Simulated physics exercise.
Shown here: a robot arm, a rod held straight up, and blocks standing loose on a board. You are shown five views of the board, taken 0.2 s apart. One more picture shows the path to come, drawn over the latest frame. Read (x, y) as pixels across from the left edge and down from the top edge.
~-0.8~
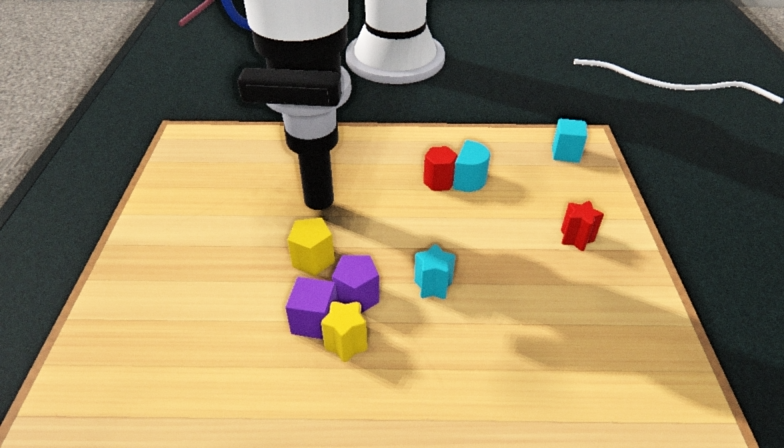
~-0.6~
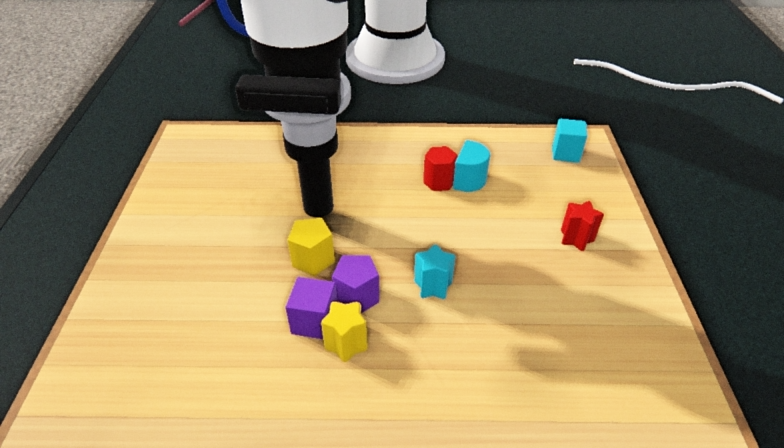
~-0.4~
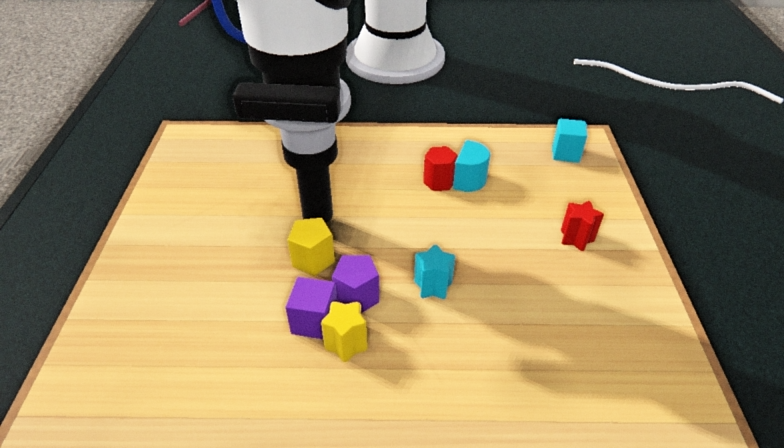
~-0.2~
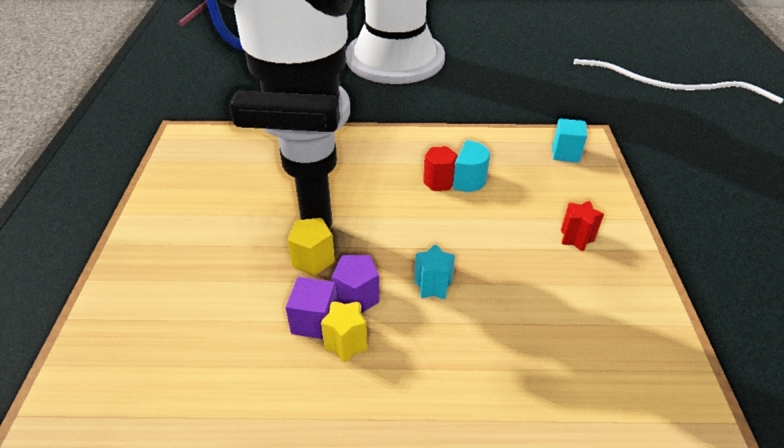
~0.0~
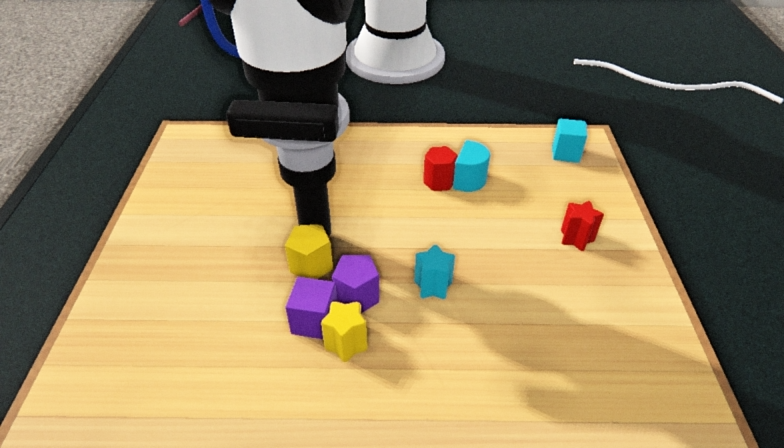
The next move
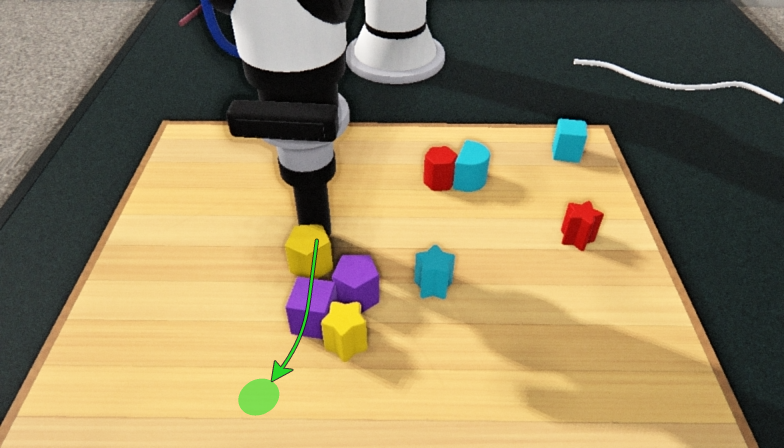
A pale wooden board on a dark surface is seen from above and in front, the camera still. A robot arm holds an upright black rod behind a yellow pentagonal block, two purple blocks and a yellow star, with a cyan star, red and cyan blocks and a red star to the right. The rod moves slowly toward the viewer, then nudges the yellow pentagonal block slightly forward.
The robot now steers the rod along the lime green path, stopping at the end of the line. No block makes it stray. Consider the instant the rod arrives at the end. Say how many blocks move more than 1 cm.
Answer: Two blocks.
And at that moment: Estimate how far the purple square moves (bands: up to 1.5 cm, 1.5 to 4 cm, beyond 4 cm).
It goes a long way, over 4 cm.
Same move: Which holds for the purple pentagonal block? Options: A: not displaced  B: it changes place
I choose A.
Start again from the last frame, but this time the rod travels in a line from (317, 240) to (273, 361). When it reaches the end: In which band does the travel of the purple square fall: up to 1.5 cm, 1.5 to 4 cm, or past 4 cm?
Movement: Over 4 cm.
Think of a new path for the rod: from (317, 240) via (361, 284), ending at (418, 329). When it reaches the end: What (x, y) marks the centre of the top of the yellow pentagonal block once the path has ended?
Most likely (310, 256).
Path on the board, from (317, 240) via (311, 286) and (298, 339), ending at (259, 397).
On the path given first. One third of the way, rod at (310, 279); yellow pentagonal block at (284, 285), turned 35° clockwise; purple square at (302, 317), turned 40° anticlockwise; yellow star at (347, 320), turned 20° anticlockwise.
Two thirds of the way, rod at (296, 332); yellow pentagonal block at (251, 317), turned 95° clockwise; purple square at (293, 355), turned 60° anticlockwise; yellow star at (348, 321), turned 25° anticlockwise.
At the end, rod at (257, 389); yellow pentagonal block at (242, 321), turned 115° clockwise; purple square at (285, 396), turned 135° anticlockwise; yellow star at (348, 321), turned 25° anticlockwise; purple pentagonal block in place.
